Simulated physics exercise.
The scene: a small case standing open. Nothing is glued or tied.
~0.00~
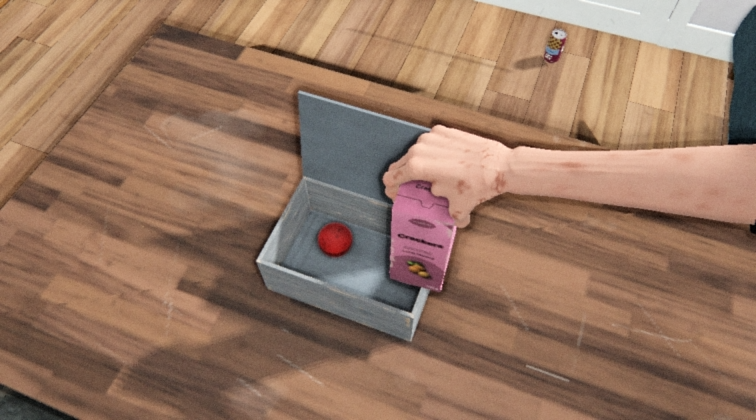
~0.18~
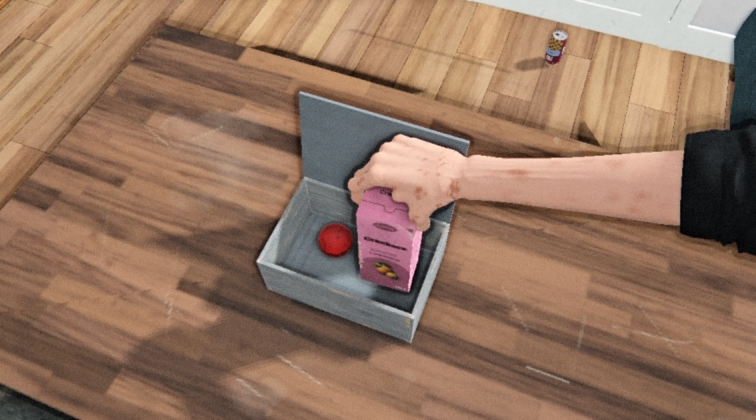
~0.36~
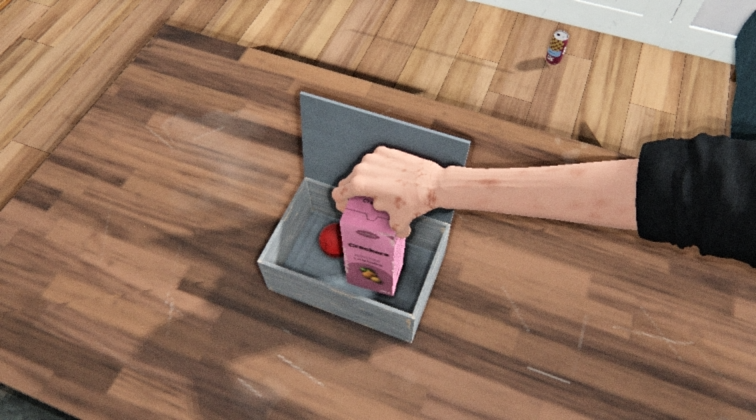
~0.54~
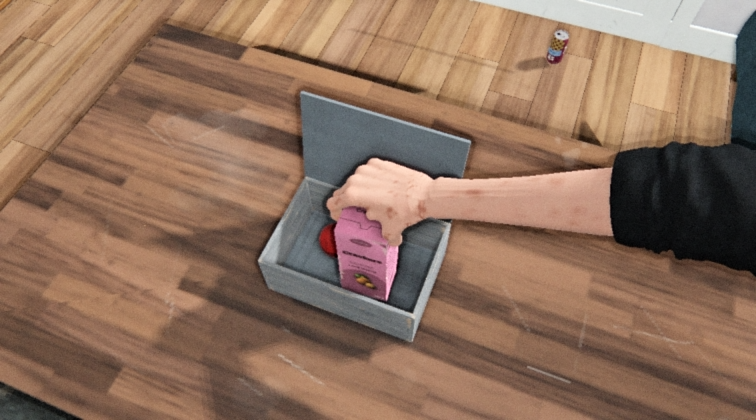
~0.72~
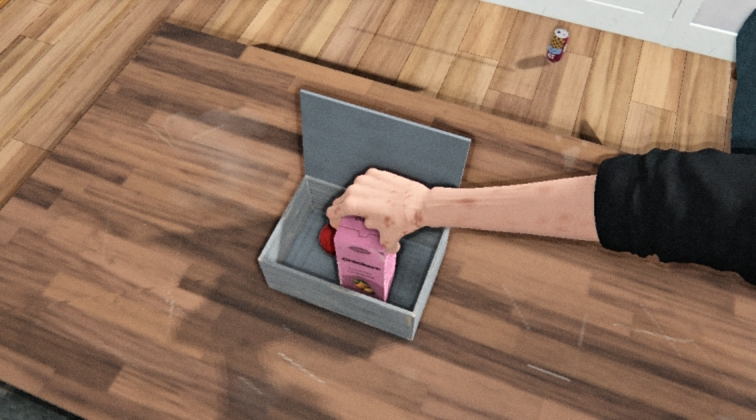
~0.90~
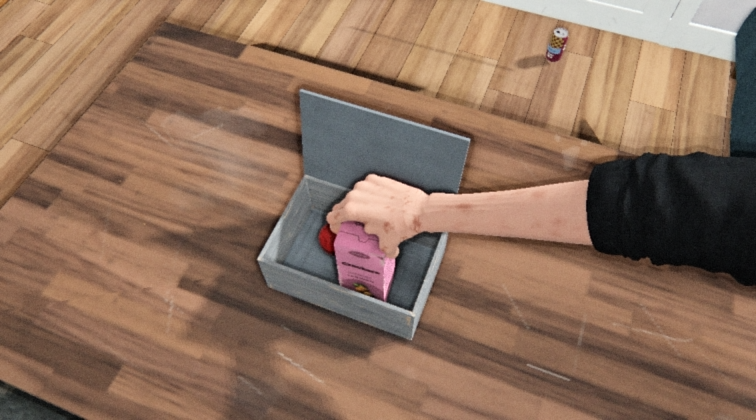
The clip shows a hand gripping a pink carton above an open gray case with a red ball inside, on a wooden surface. The hand moves the carton left and lowers it into the case, partly hiding the ball.
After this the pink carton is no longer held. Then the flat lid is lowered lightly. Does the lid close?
Outcome: The lid will not close.
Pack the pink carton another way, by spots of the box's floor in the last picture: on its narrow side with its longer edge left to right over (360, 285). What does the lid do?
Then it shuts flat.
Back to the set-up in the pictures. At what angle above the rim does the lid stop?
About 50°.
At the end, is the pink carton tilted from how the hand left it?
It stays as placed.
By 2.10 s, lid starting down.
By 2.40 s, lid 65° above the rim.
When it is over (3.3 s), lid 48° above the rim; both as before. End places, in pixels of the last picture, pink carton near (367, 262).
